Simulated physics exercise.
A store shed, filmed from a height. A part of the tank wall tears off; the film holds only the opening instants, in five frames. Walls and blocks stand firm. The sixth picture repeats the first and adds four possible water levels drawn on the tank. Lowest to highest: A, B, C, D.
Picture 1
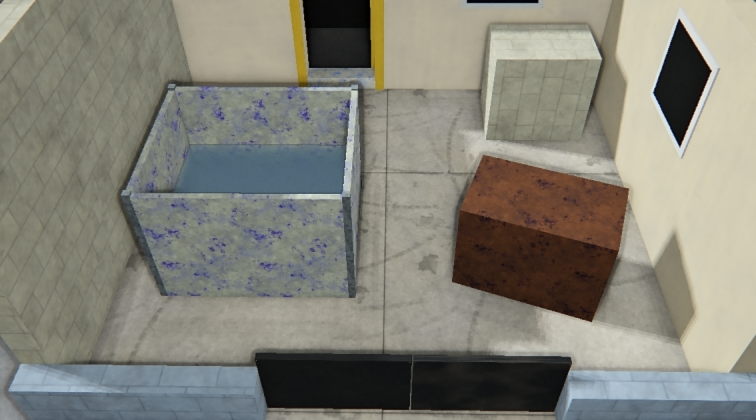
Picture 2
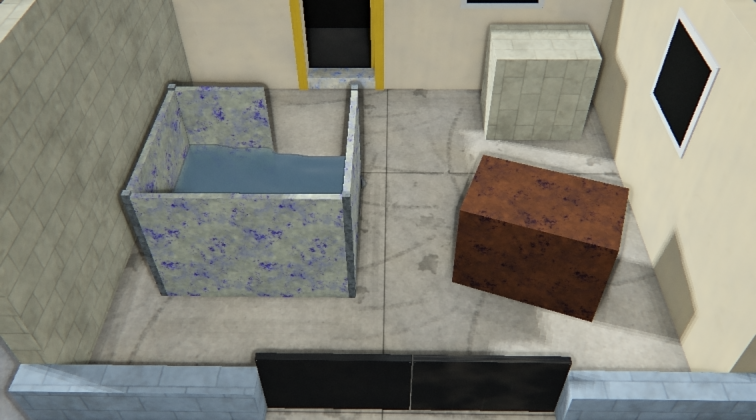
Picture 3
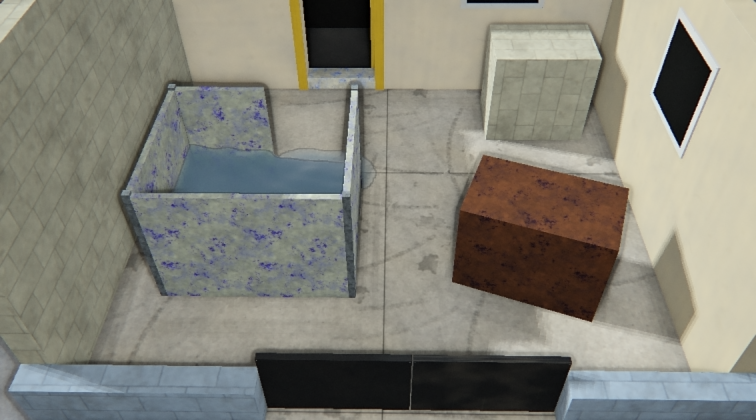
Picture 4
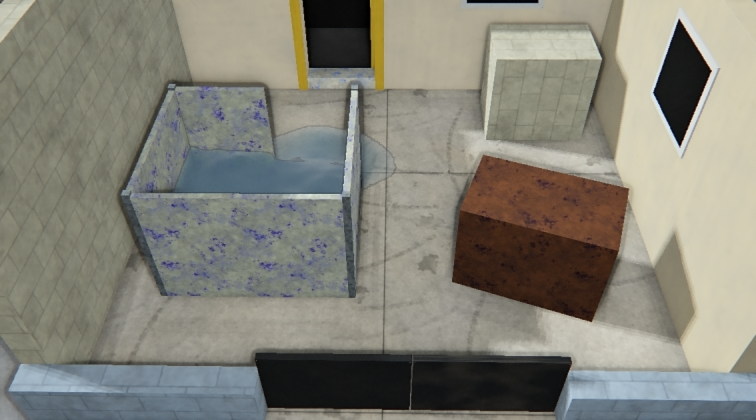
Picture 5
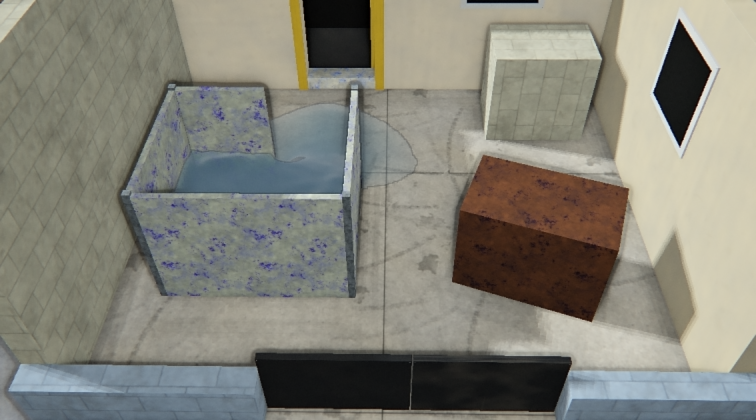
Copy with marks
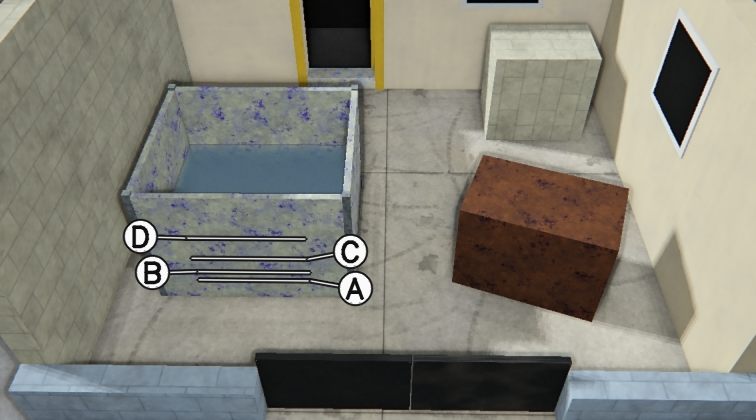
Water spreading across a concrete floor from a speckled tank after part of its back wall disappears, passing behind the right side.
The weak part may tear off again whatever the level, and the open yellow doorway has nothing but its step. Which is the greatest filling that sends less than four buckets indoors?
B will do.
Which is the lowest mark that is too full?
That is mark C.
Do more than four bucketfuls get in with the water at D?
Yes, it does.
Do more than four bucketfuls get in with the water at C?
Yes, it does.
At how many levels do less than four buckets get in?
Two of the four.
On the marked copy, A at (254, 280); B at (252, 272); C at (249, 258); D at (245, 238); from the bottom up A, B, C, D.
With A, nothing gets over.
With B, a bucket or two gets in.
With C, about 9 bucketfuls get in.
With D, dozens of bucketfuls pour in.
